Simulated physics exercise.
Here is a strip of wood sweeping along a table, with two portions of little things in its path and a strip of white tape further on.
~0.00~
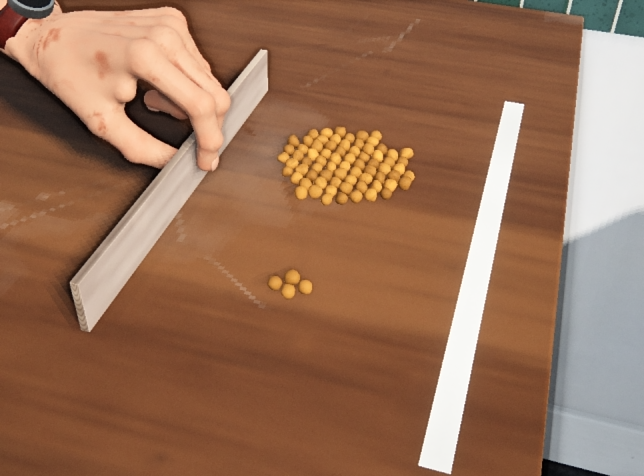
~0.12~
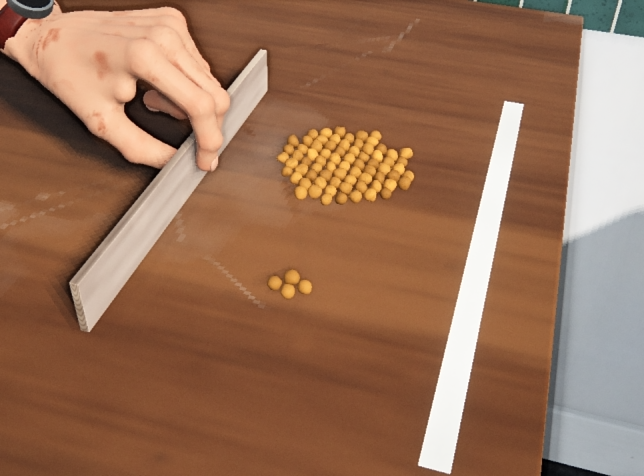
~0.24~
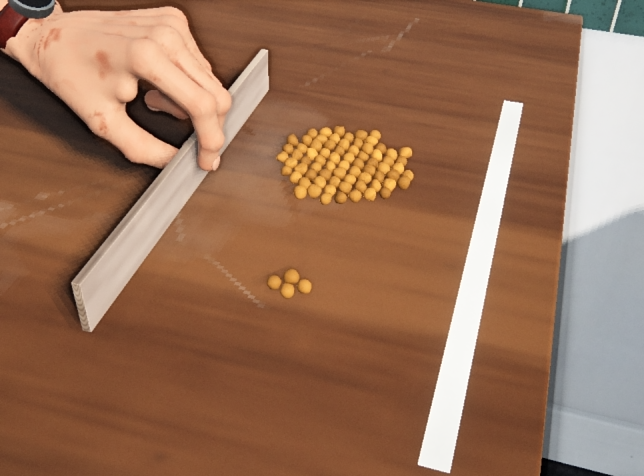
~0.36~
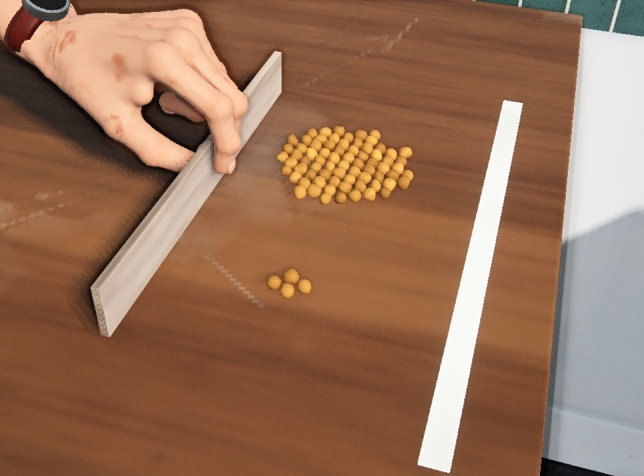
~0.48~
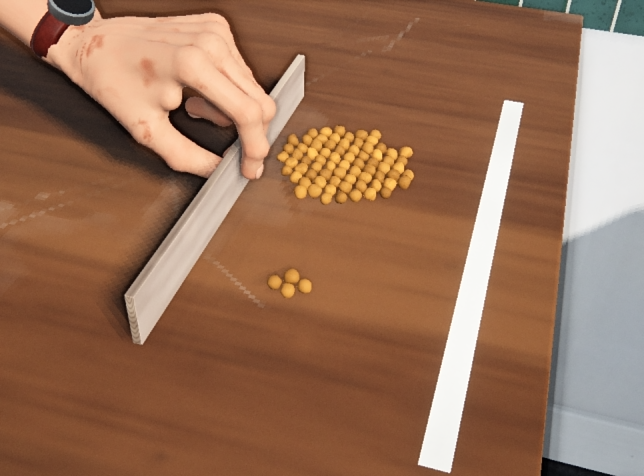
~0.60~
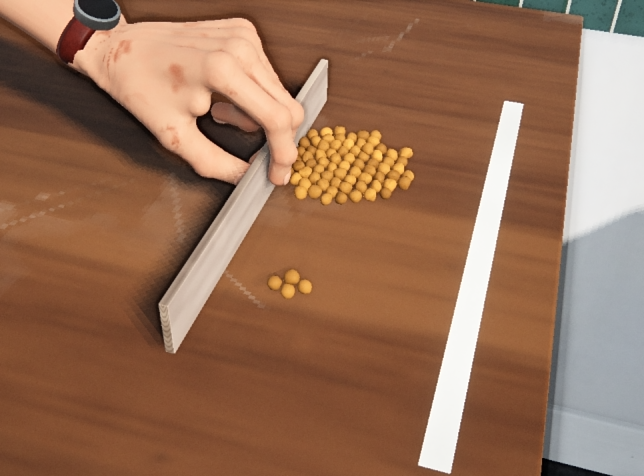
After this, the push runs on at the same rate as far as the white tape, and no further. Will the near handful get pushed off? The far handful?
The near handful all stops short of the edge; the far handful tumbles over the end, in part at least.
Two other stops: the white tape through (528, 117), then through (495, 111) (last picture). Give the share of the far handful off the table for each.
In turn 50 and 0 in a hundred.
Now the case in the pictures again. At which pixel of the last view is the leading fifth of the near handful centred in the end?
Near (510, 327).
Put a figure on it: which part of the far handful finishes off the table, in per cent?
Near 20 %.
After 1.10 s, strip of wood still moving, near (386, 180); near handful all on the table, its front near (371, 298); far handful all on the table, its front near (478, 177).
After 1.61 s, strip of wood stopped at the white tape; near handful all on the table, its front near (503, 311); far handful a small part over the edge.
After 1.89 s, strip of wood stopped at the white tape; near handful all on the table, its front near (514, 314); far handful about a quarter over the edge.
At rest (2.1 s), strip of wood stopped at the white tape; near handful all on the table, its front near (514, 314); far handful about a quarter over the edge.
